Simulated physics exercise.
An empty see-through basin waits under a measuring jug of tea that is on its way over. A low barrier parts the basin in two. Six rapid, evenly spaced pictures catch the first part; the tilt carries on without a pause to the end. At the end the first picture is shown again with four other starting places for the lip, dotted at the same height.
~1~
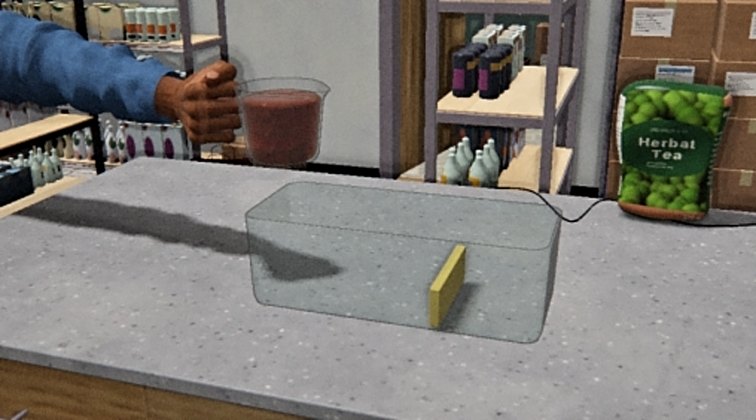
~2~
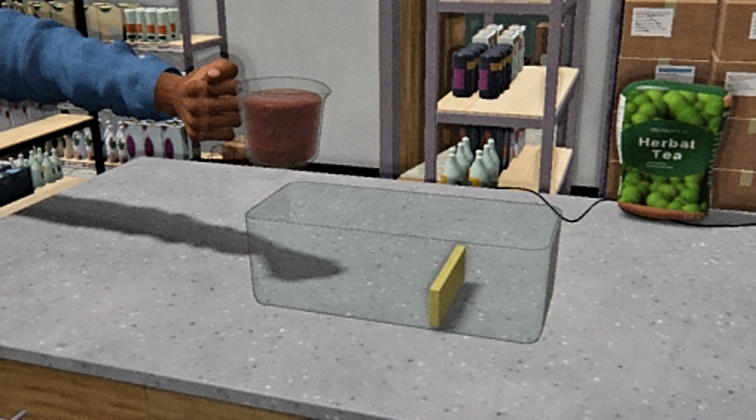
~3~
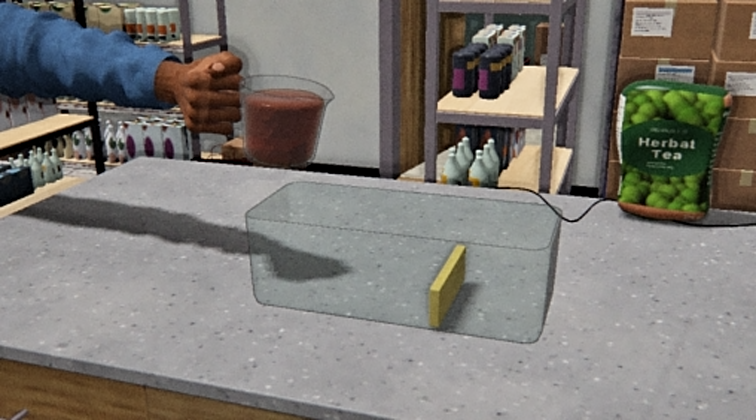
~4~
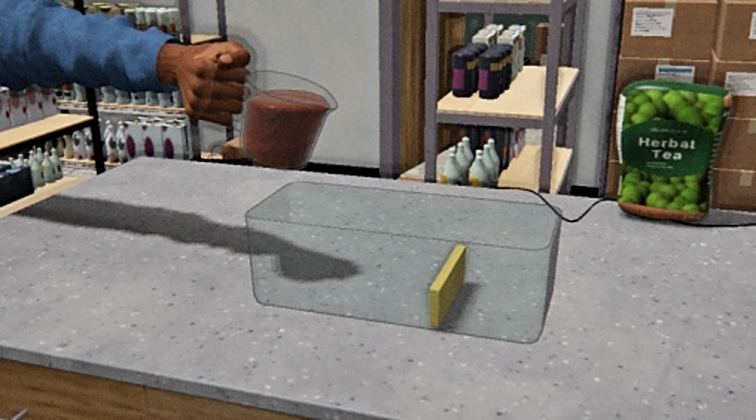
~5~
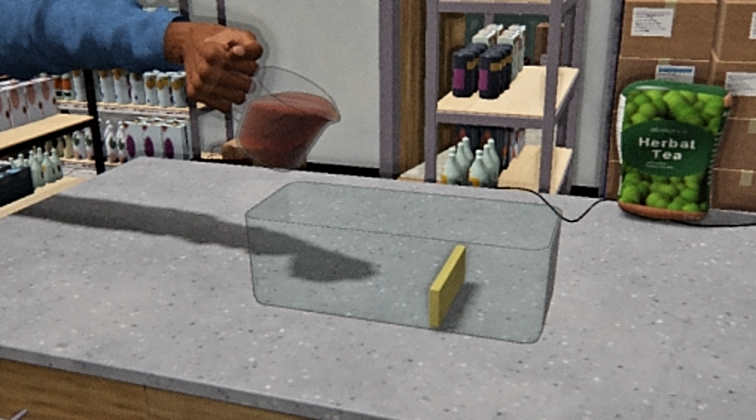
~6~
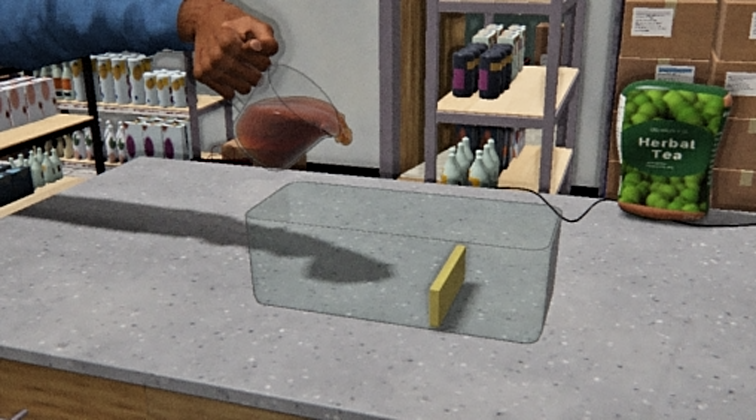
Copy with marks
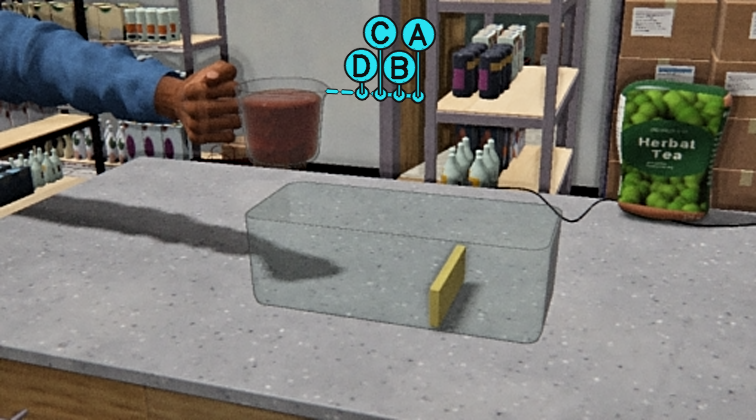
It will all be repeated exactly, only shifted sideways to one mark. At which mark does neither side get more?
Dot A does it best.
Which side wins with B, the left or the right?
More ends on the left.
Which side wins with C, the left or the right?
The left side.
On the marked copy, A at (418, 96); B at (399, 95); C at (380, 94); D at (362, 93).
With A, about 52 % ends left of the wall and 48 % right of it.
With B, about 79 % ends left of the wall and 19 % right of it.
With C, about 92 % ends left of the wall and 6 % right of it.
With D, about 93 % ends left of the wall and 6 % right of it.
